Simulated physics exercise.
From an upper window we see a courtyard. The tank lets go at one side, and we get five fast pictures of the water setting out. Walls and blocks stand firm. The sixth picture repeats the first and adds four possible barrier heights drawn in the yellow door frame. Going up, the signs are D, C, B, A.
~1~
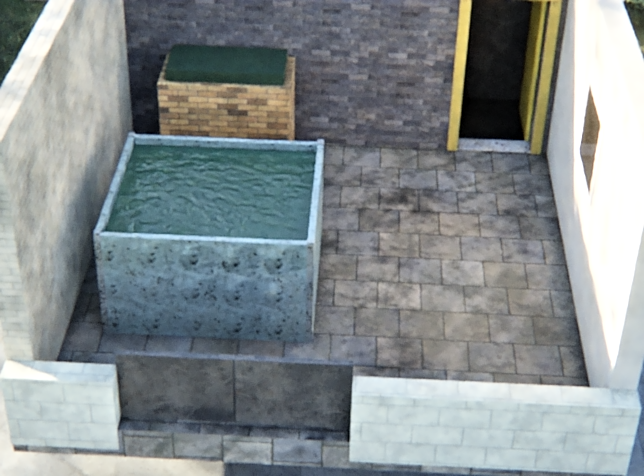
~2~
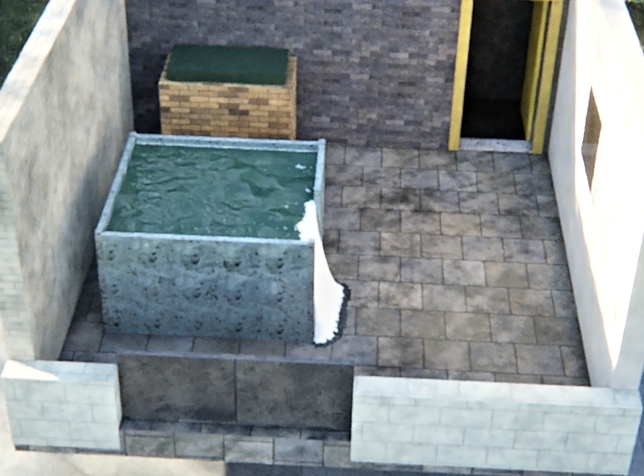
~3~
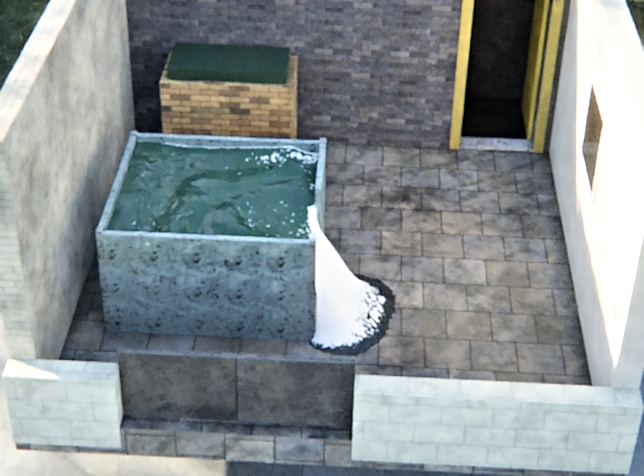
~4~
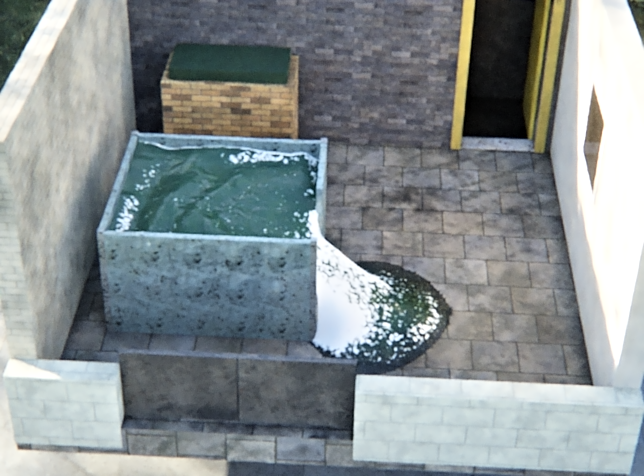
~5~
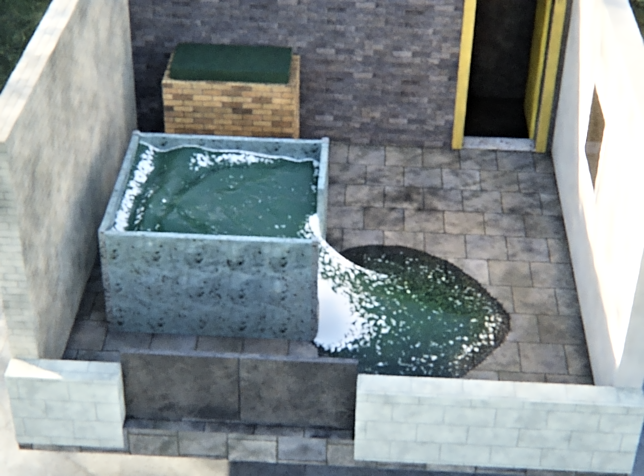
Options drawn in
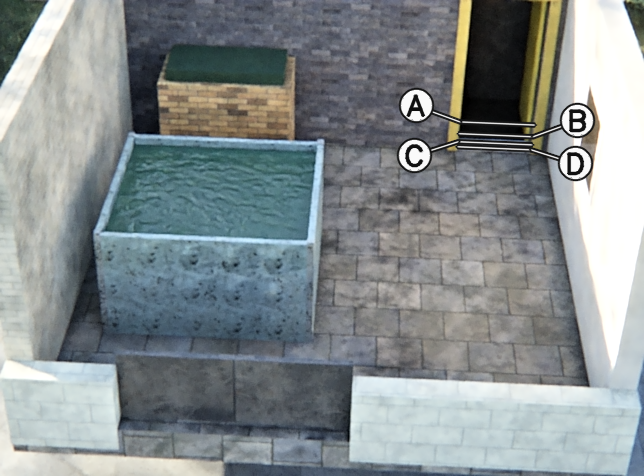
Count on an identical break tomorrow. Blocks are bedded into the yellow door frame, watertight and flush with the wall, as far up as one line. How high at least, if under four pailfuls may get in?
The answer is height A.
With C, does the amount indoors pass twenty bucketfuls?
Yes, clearly.
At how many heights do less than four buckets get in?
One of them.
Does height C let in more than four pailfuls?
Yes.
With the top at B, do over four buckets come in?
Yes, that goes wrong.
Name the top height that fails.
That is height B.
In white, A at (497, 123); B at (495, 135); C at (495, 143); D at (494, 148); from the bottom up D, C, B, A.
With A, a splash gets over, under a bucket.
With B, about 9 bucketfuls get in.
With C, dozens of bucketfuls pour in.
With D, dozens of bucketfuls pour in.
